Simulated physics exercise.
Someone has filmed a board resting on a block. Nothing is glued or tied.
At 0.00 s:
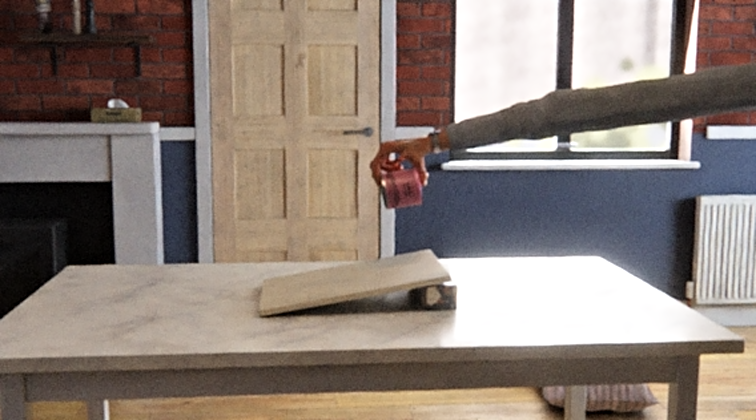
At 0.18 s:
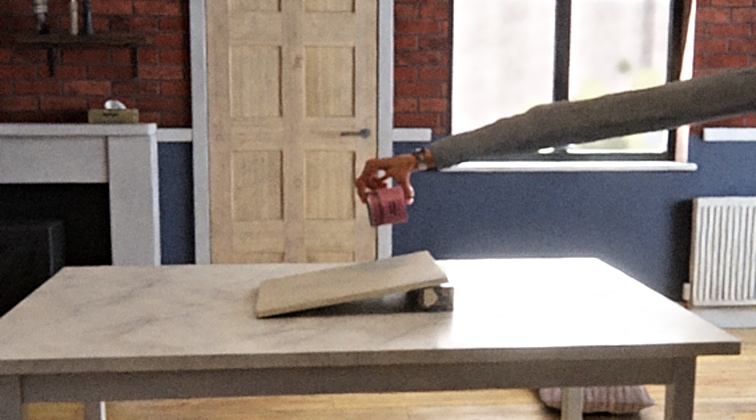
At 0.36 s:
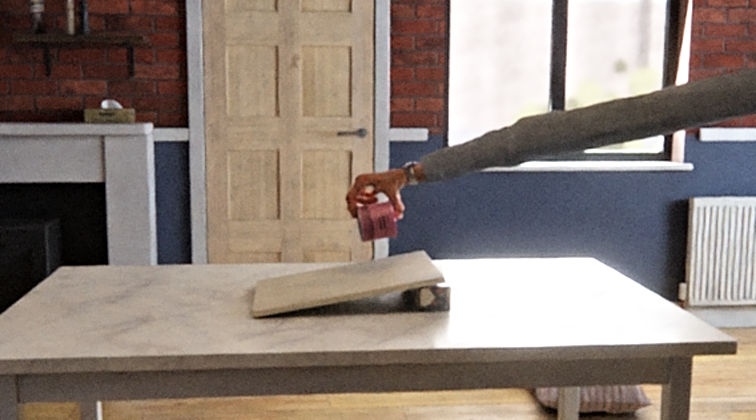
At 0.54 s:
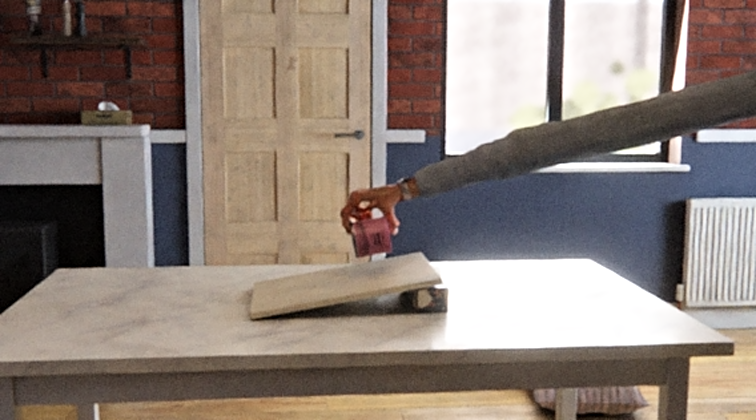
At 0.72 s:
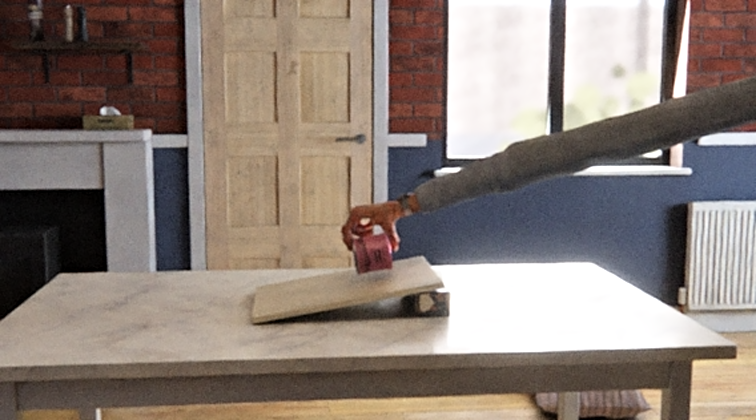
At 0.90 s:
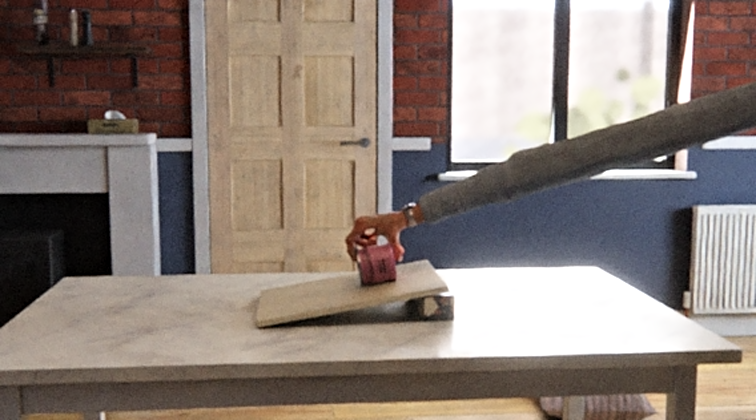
A pink tin, gripped from above by a hand on a long grey-sleeved arm, moved down and slightly left over a table until it was set on a sloping board resting on a block, still held.
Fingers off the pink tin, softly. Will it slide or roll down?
It keeps its place.
After 1.10 s, nothing has stirred.
After 1.30 s, pink tin resting near (376, 265).
At rest (1.9 s), it is in place. Seen from the same camera at the end, pink tin near (376, 265). The pink tin remains at rest.
